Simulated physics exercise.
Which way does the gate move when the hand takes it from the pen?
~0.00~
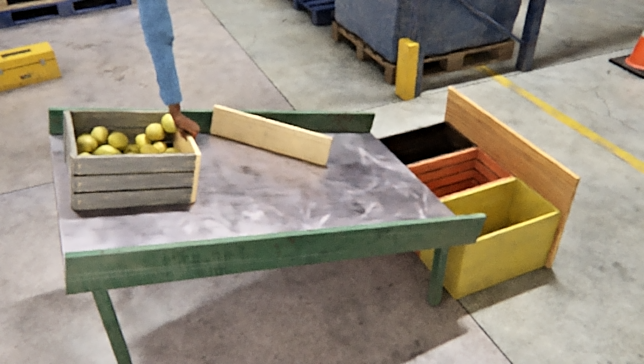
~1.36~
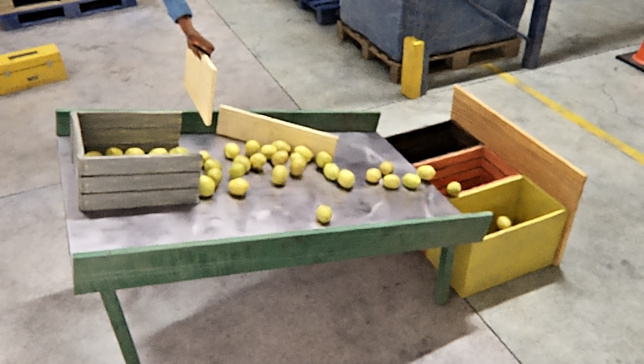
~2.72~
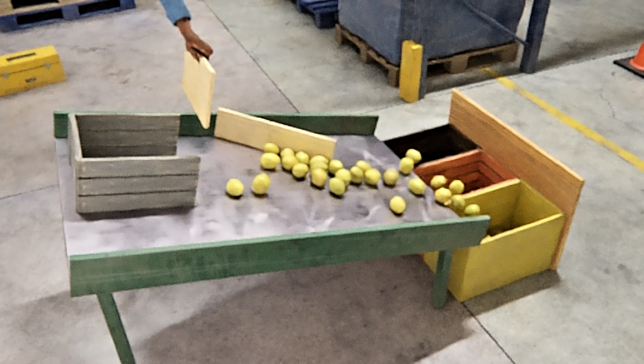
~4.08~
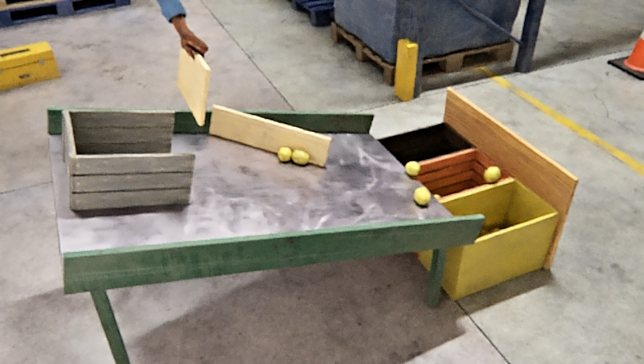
It moves upward, lifted clear of the table by the hand.
